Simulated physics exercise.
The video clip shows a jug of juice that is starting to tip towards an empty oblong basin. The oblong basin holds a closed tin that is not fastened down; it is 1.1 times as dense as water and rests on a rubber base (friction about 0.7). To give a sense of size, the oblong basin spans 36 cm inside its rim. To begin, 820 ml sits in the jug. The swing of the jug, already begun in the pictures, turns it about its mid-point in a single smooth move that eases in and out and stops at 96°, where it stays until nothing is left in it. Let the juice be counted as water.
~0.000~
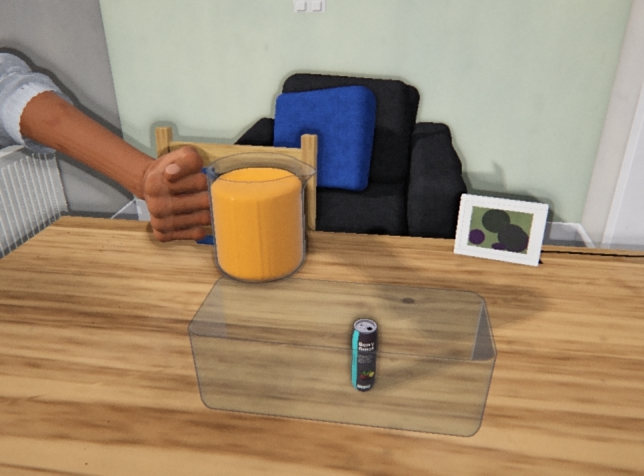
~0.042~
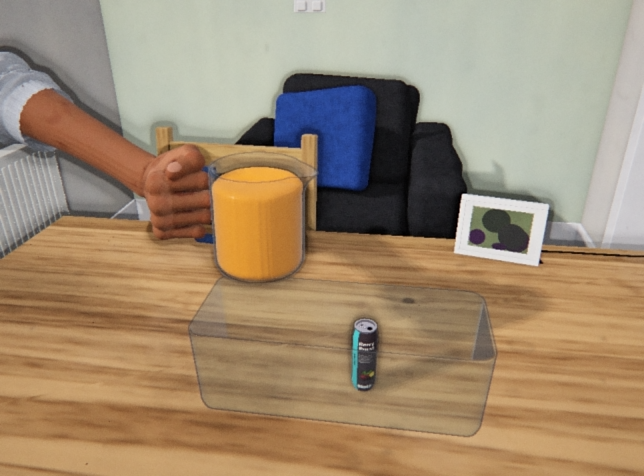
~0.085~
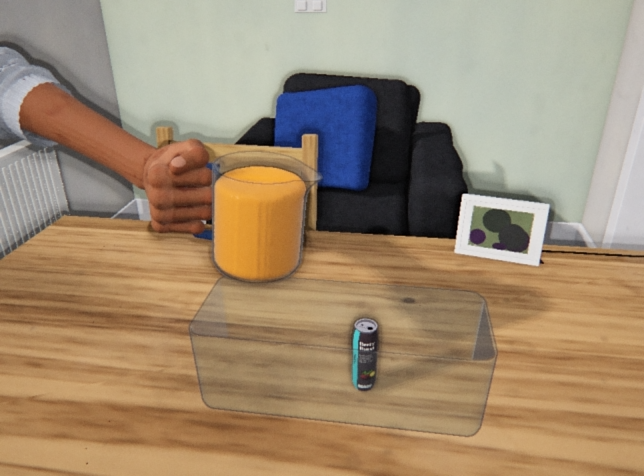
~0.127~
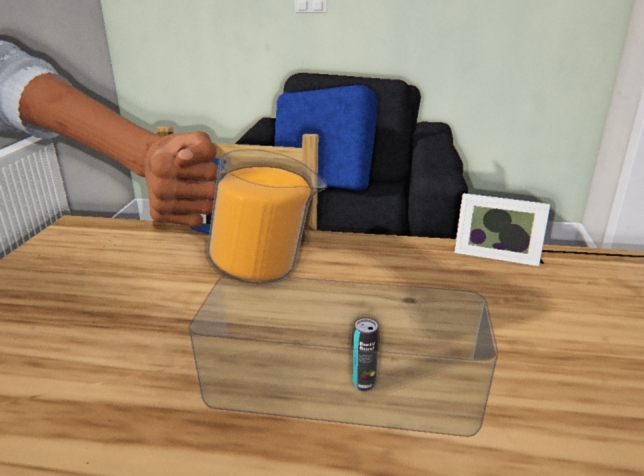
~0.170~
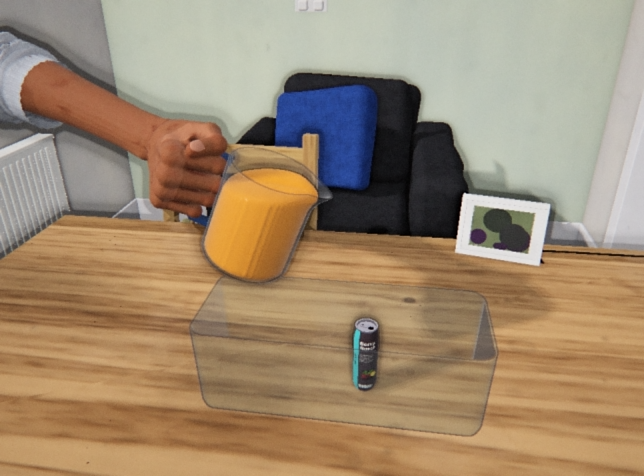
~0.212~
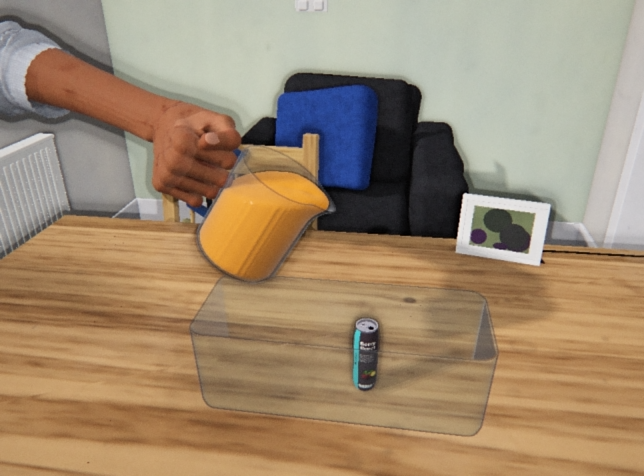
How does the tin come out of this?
It never tumbles.
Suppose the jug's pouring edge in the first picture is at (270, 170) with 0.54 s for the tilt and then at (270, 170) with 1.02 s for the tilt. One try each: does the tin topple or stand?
First it tips over; then it tips over.
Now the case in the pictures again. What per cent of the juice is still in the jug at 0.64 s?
Around 26 in a hundred.
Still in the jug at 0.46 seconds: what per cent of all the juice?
Near 64 in a hundred.
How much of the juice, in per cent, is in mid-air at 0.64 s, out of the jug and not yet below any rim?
I'd say some 16 per cent is in the air.
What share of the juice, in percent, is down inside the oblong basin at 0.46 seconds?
Some 14 per cent.
After 0.46 s the tilt is 91° and 64 per cent is still to pour; the tin stands where it began.
After 0.64 s the tilt is 96° and 26 per cent is still to pour; the tin stands where it began.
After 0.83 s the tilt is 96° and 10 per cent is still to pour; the tin stands where it began.
After 1.04 s the tilt is 96° and 4 per cent is still to pour; the tin leans 5°.
In the end the tin stands where it began.
